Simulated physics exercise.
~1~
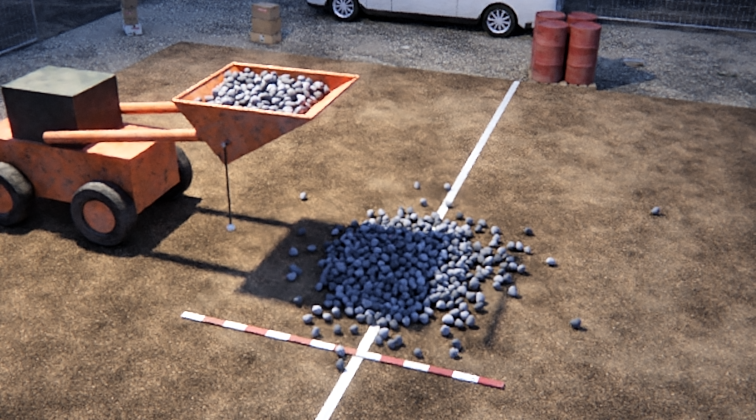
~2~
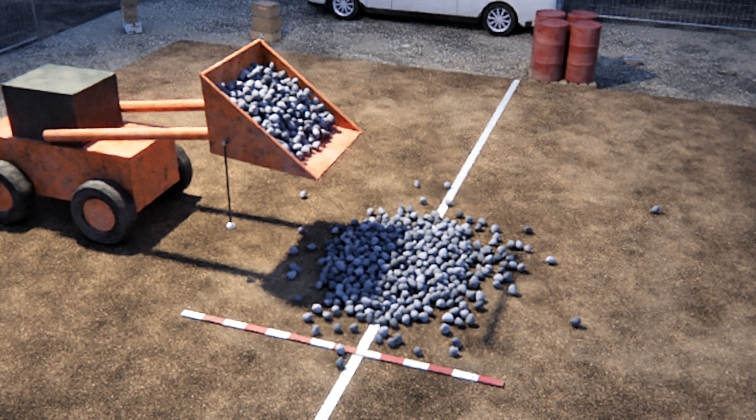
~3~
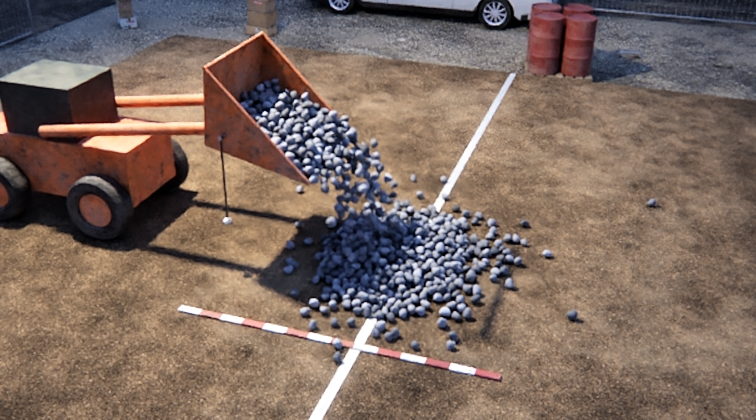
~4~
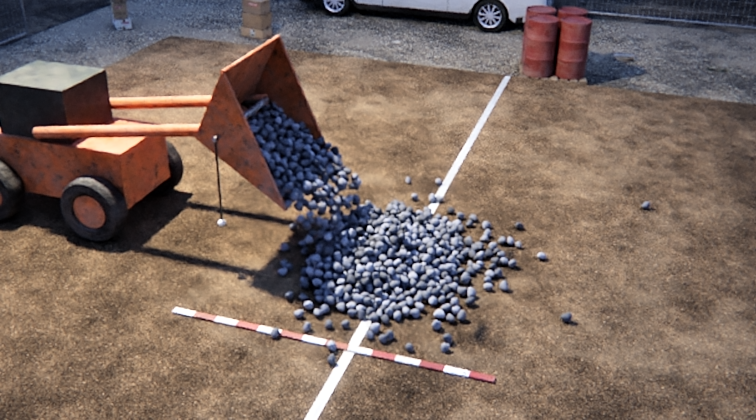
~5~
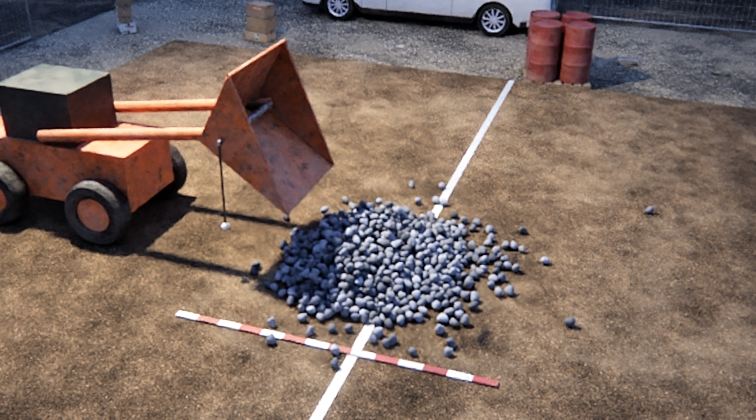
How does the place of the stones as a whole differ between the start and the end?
At the start the stones are split between the raised bucket and the heap on the ground, while at the end practically all of them lie in the heap, so as a whole they sit lower and a little further to the right.
